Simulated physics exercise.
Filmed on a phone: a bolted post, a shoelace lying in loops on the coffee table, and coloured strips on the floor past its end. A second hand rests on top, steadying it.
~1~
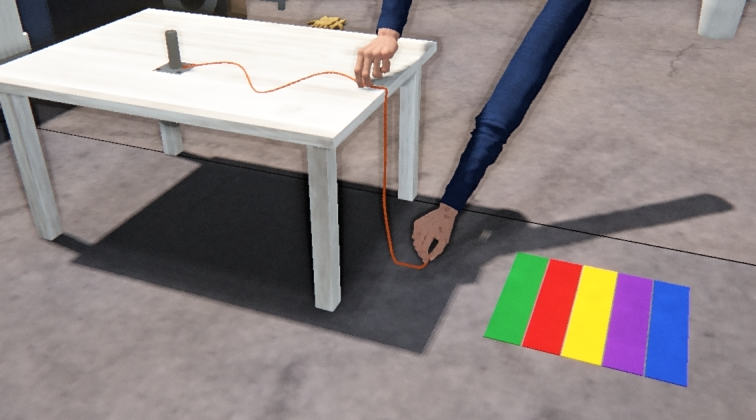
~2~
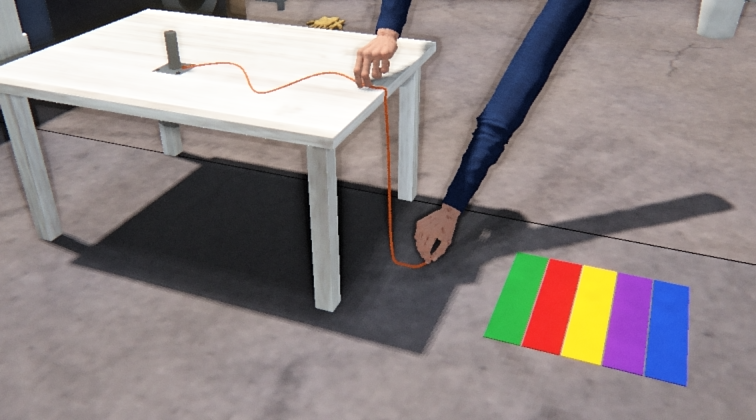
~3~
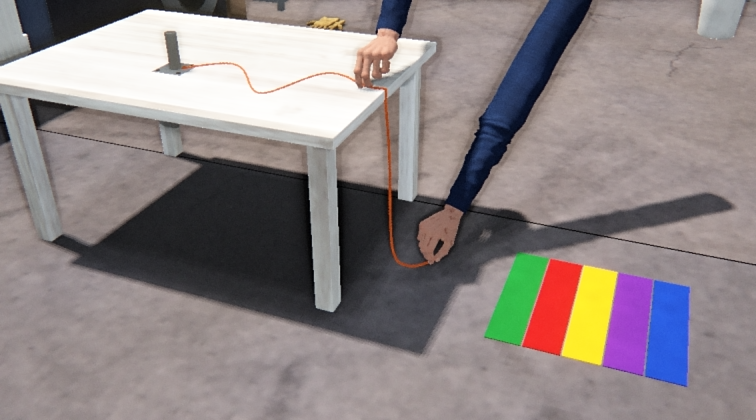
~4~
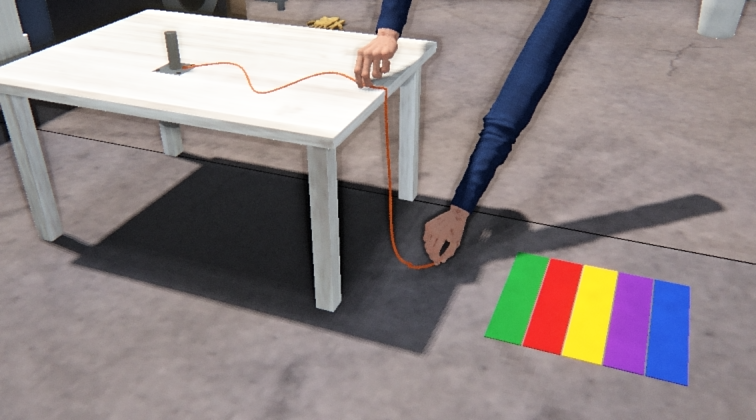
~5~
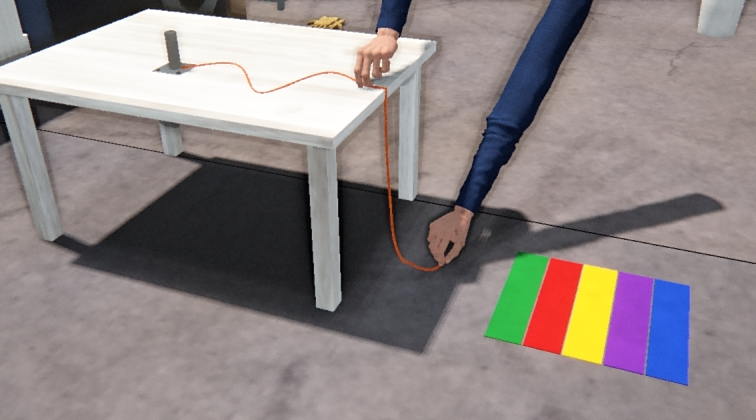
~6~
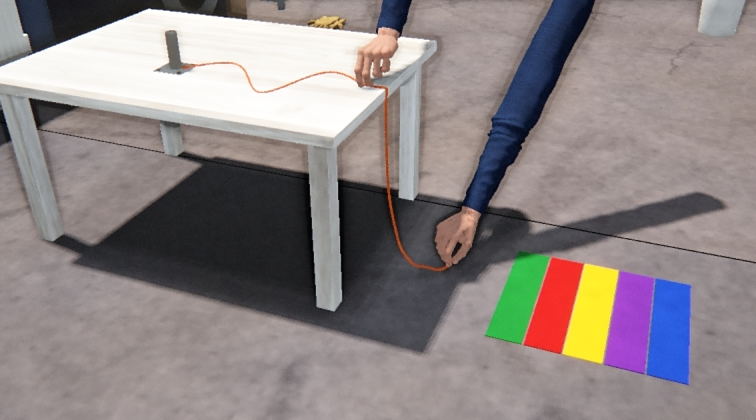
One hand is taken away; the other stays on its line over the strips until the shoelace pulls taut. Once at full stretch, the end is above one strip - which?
The end stops over the blue strip.
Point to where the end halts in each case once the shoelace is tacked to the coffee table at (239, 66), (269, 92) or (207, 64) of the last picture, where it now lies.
Try one gives (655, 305), try two (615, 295), and try three (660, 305).
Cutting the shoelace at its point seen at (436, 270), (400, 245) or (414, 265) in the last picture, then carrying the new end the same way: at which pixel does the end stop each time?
Cut 1: About (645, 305). Cut 2: About (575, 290). Cut 3: About (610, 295).
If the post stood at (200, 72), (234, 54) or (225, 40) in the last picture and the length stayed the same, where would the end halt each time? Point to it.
First (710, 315), then (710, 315), and last (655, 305).
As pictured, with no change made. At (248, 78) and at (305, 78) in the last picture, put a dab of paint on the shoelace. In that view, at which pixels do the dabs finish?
The first settles around (275, 80), the second around (371, 92).
Early on, end near (598, 293); over yellow.
Midway, end near (645, 303); over purple.
At the end of the slack, end near (673, 309); over blue. The end stops over the blue strip.
